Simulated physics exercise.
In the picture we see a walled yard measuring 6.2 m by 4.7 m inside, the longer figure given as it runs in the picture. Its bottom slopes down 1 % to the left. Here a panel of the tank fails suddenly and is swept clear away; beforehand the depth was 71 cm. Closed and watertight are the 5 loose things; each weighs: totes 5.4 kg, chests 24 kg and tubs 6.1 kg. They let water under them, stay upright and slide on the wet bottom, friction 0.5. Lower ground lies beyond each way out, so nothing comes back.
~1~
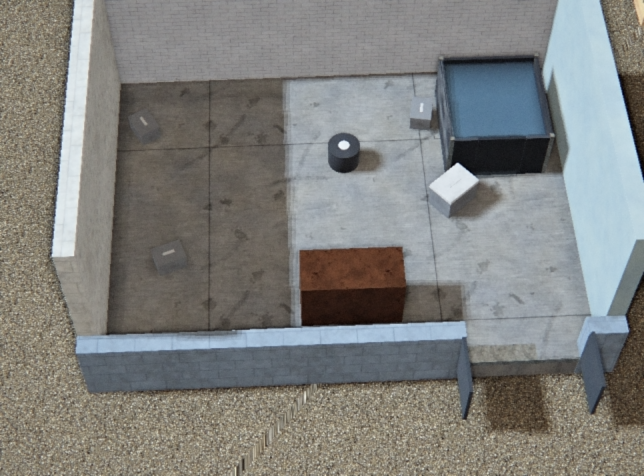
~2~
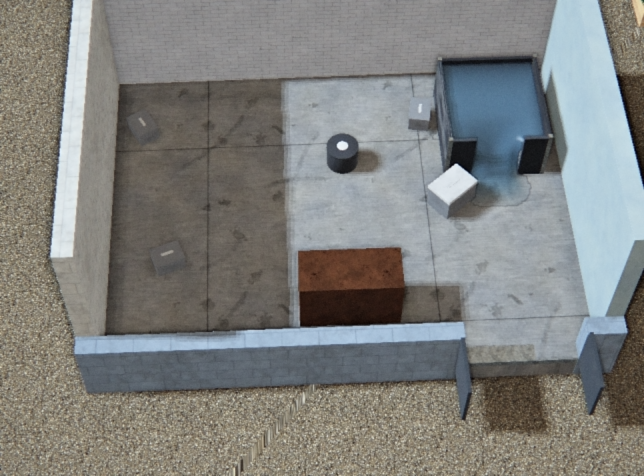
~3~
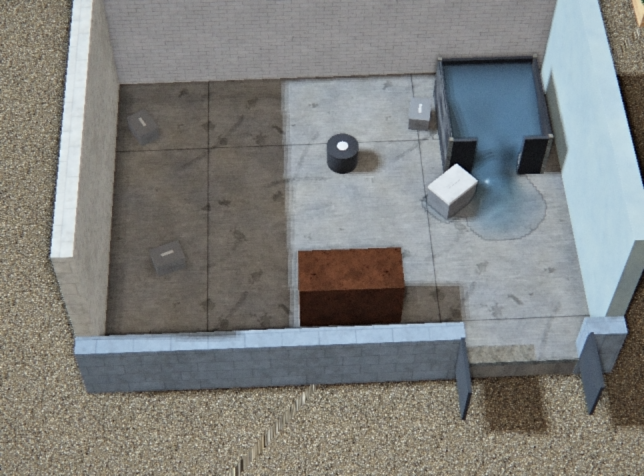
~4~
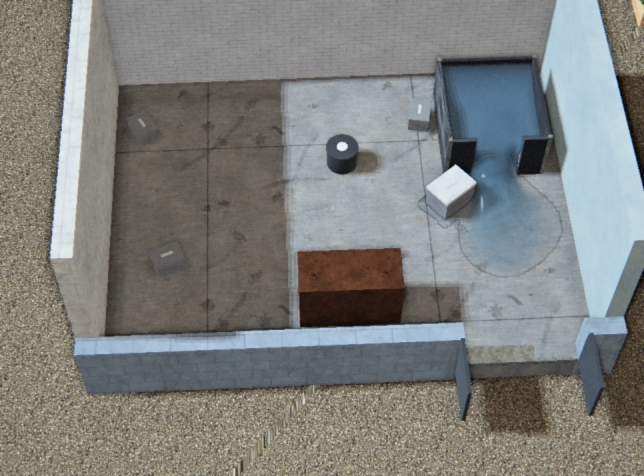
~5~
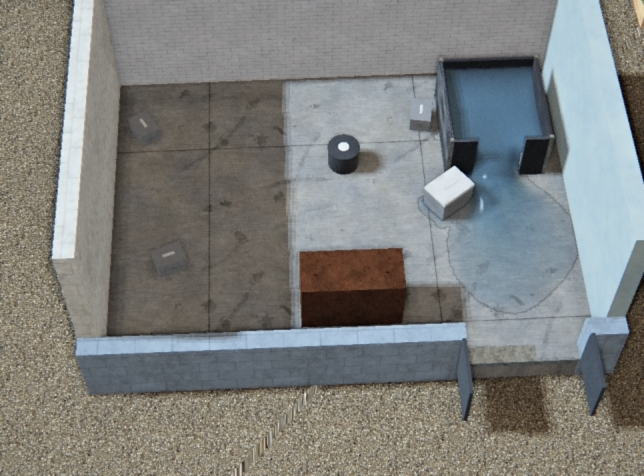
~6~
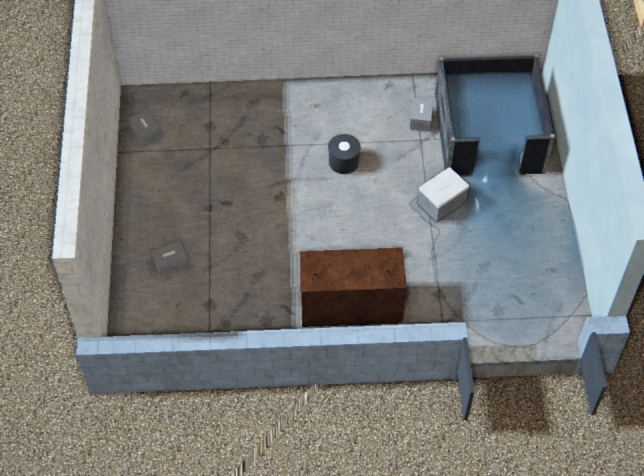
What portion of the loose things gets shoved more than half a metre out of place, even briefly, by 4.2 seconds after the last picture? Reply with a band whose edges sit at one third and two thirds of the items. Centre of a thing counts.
Band: Under one third.
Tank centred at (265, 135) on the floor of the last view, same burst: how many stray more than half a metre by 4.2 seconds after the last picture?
Count: 2.
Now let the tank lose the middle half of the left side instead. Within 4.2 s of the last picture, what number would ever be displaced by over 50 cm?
You'd get 4 in that case.
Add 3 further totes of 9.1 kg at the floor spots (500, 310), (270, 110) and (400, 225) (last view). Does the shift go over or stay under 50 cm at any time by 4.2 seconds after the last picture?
Respectively: Tops it; doesn't reach it; doesn't reach it.
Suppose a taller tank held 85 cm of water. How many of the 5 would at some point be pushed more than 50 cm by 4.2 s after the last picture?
Count: 0.
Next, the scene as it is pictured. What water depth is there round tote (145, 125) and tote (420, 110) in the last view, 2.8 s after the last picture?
First roughly 0 cm, second roughly 0 cm.
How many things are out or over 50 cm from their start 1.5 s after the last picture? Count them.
I make it 0.
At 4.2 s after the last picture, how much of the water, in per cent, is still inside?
Somewhere near 56 percent, give or take.
Then, 0.4 s after the last picture 0 of 5 are over 50 cm from their spots; 0 afloat.
Then, 1.5 s after the last picture 0 of 5 are over 50 cm from their spots; 0 afloat.
Then, 2.8 s after the last picture 0 of 5 are over 50 cm from their spots; 0 afloat.
Then, 4.2 s after the last picture 0 of 5 are over 50 cm from their spots, and 0 have been at some point; 0 afloat.
